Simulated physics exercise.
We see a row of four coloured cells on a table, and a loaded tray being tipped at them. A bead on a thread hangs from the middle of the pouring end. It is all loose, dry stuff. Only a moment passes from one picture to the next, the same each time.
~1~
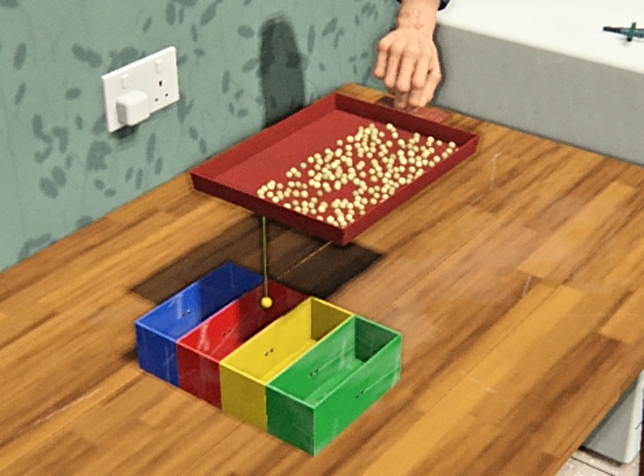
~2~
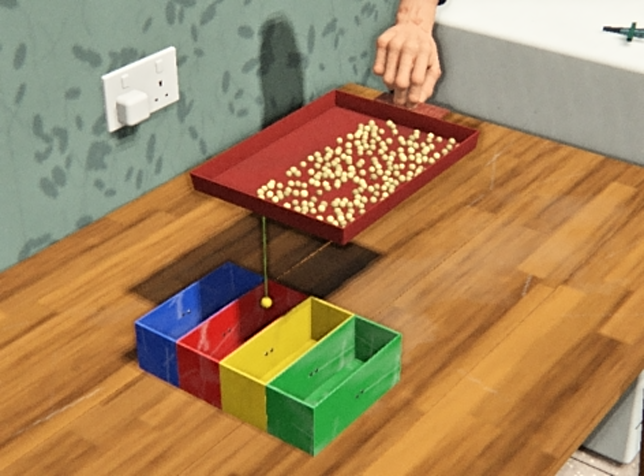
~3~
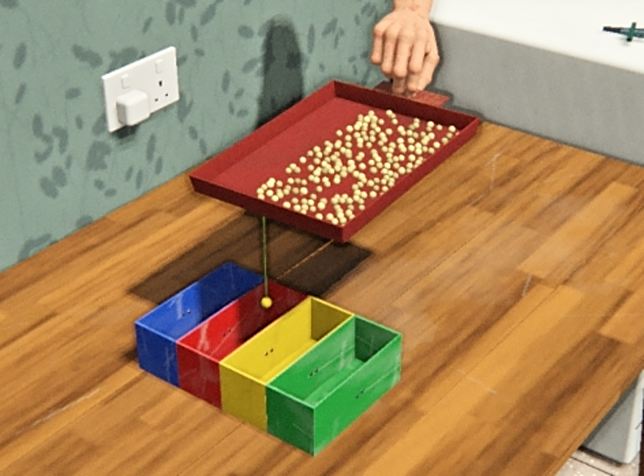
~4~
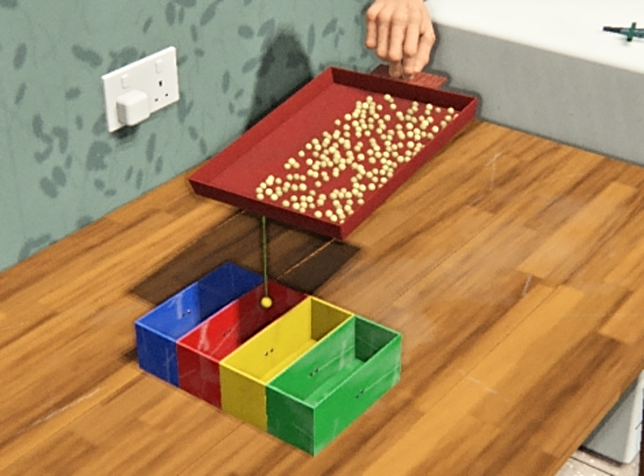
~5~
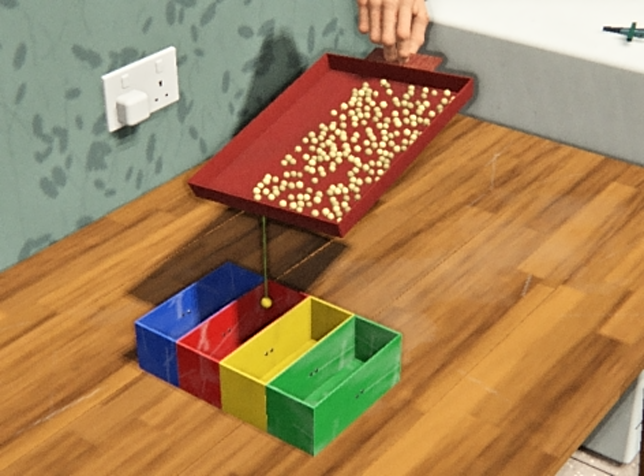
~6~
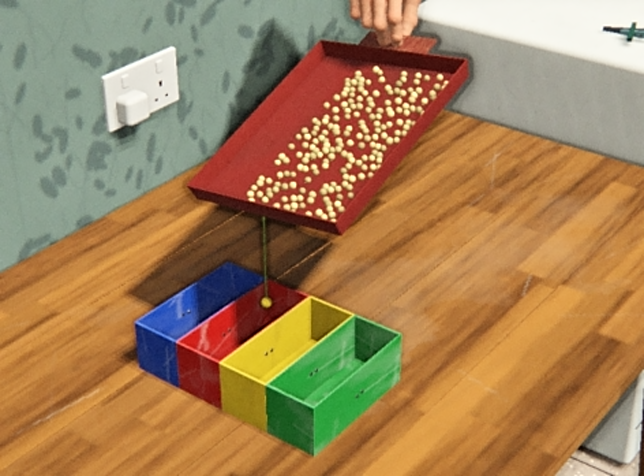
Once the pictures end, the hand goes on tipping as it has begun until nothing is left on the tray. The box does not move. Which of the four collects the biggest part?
Most goes to the blue cell.
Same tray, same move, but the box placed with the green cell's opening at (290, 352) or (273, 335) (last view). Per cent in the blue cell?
Roughly 30 per cent, and 0 per cent.
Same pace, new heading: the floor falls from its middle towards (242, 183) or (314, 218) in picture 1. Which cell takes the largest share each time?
In turn: The cell in blue; green.
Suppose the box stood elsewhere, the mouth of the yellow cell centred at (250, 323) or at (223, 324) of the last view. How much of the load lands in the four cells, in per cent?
About 100 and 100 per cent.
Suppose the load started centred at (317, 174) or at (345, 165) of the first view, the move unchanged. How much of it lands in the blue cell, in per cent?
In turn 70 and 70 in a hundred.
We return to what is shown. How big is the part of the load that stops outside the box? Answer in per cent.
Roughly 10 in a hundred.
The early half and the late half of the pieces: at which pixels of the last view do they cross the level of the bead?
First near (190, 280), later near (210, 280).
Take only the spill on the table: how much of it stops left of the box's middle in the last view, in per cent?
About 100 per cent.
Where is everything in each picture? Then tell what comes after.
In the first frame, corners of the pouring end (194, 171) and (343, 227), level; middle of the load (362, 175), soya beans; bead on its thread (266, 303); blue cell (157, 350); red cell (199, 371); yellow cell (244, 393); green cell (291, 416).
In the second frame, corners of the pouring end (194, 172) and (343, 226), level; middle of the load (362, 173).
In the third frame, corners of the pouring end (193, 174) and (342, 225), tipped barely, lowest at the left corner; middle of the load (362, 167).
In the fourth frame, corners of the pouring end (192, 177) and (340, 223), tipped a little, lowest at the left corner; middle of the load (361, 158).
In the fifth frame, corners of the pouring end (191, 181) and (337, 221), tipped clearly, lowest at the left corner; middle of the load (357, 149).
In the sixth frame, corners of the pouring end (190, 184) and (335, 220), tipped clearly, lowest at the left corner; middle of the load (350, 143), the larger part on the move; blue cell (157, 350); red cell (199, 371); yellow cell (244, 393); green cell (291, 416).
Just after the last frame, tray tipped steeply; the larger part on the tray; just a few in the blue cell; roughly a quarter falling or outside the box.
A moment on, tray tipped past a quarter turn; roughly half on the tray; roughly a quarter in the blue cell; about a tenth in the red cell; roughly a quarter falling or outside the box.
Further on, tray tipped past a quarter turn; the larger part in the blue cell; about a tenth in the red cell; just a few in the yellow cell; about a tenth falling or outside the box.
When it is over, tray tipped past a quarter turn; the larger part in the blue cell; about a tenth in the red cell; just a few in the yellow cell; not one in the green cell; about a tenth outside the box.
